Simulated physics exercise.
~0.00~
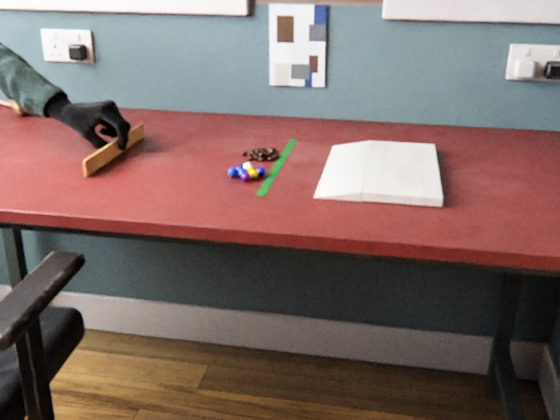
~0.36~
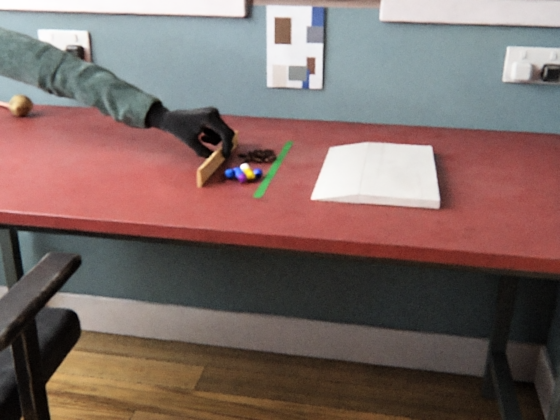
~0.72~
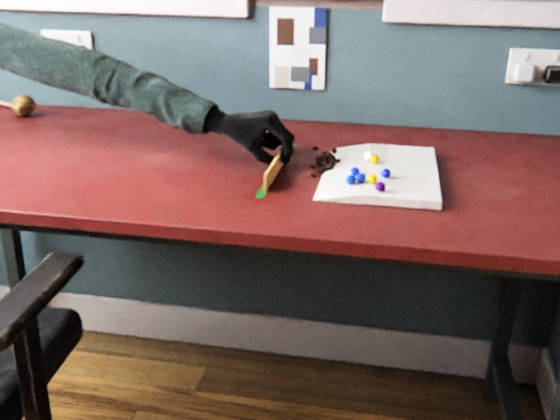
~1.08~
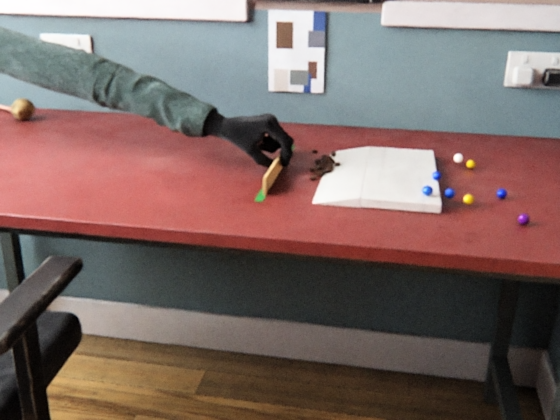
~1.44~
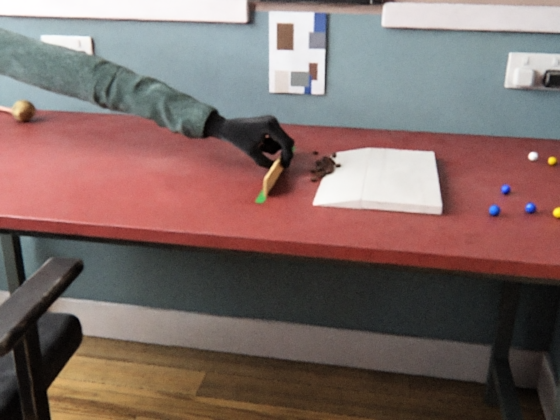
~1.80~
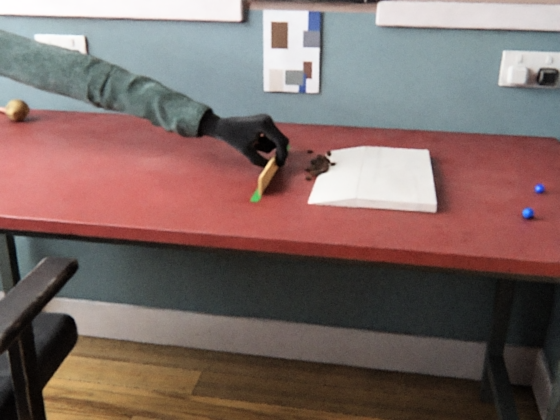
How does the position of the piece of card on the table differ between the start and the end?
At the start the card is towards the left of the table, well short of the green tape. By the end it is further right, standing at the tape just before the white ramp.
A gloved hand's card sends coloured balls over a ramp, leaving dark bits near its foot.
